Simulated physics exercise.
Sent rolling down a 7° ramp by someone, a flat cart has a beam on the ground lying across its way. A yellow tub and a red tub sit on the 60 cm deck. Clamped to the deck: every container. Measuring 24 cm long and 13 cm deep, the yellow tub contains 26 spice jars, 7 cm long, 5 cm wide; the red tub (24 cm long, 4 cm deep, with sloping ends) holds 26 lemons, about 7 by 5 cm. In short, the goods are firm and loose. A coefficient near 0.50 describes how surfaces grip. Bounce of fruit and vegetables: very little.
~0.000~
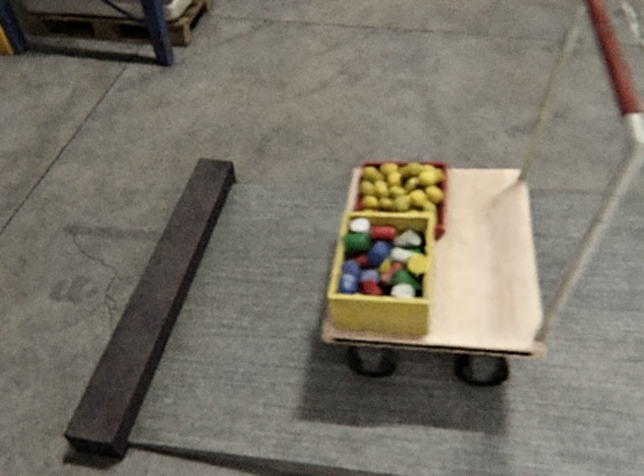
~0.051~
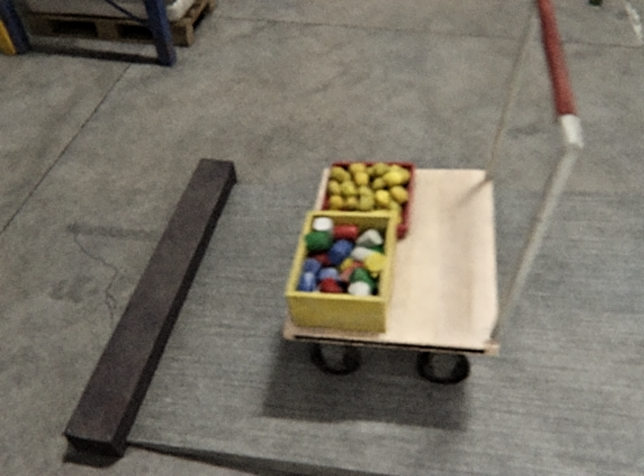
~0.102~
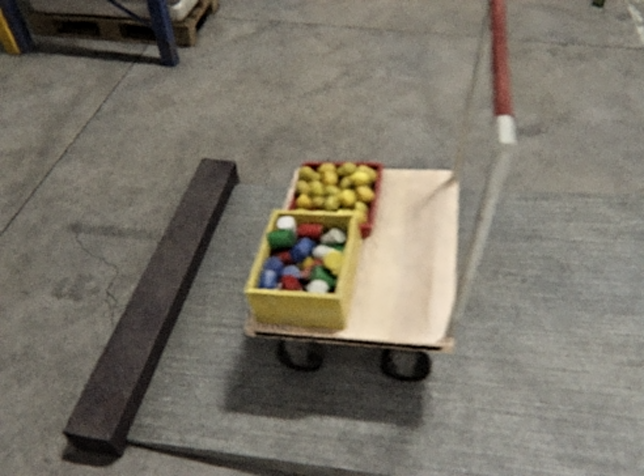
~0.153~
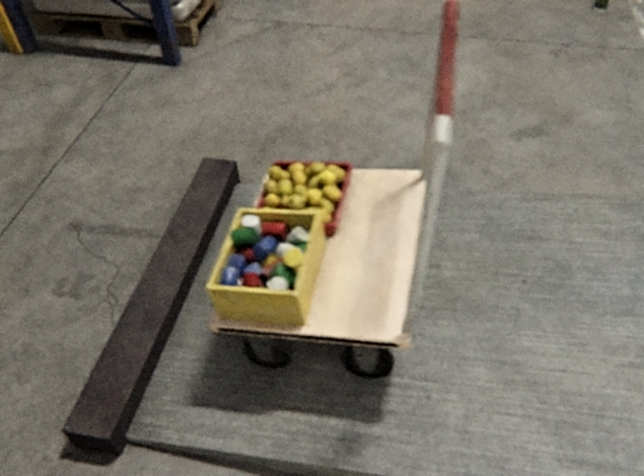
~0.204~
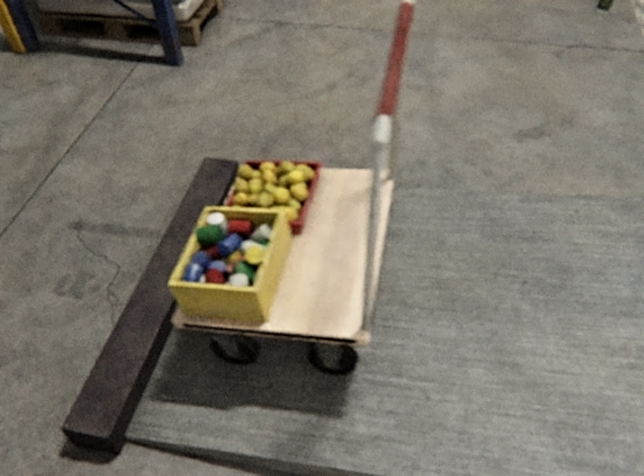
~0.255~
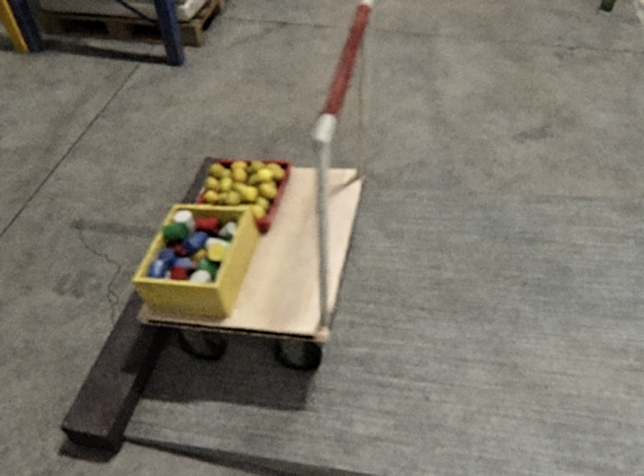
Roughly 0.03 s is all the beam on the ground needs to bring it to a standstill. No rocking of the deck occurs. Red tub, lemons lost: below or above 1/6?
The share that falls out goes past one sixth.
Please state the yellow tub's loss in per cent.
Yellow tub - about 10 per cent.
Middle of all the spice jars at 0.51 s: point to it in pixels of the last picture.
The middle is around (165, 249).
After 0.29 s, contact.
After 0.39 s, the yellow tub has all 26 and the red tub is down by 3 of 26.
After 0.51 s, the yellow tub has all 26 and the red tub is down by 6 of 26.
After 0.74 s, the yellow tub is down by 2 of 26 and the red tub is down by 10 of 26.
Final count (at 1.24 s), the yellow tub is down by 2 of 26 and the red tub is down by 10 of 26. Asked share, 10 of 26, 38 per cent.
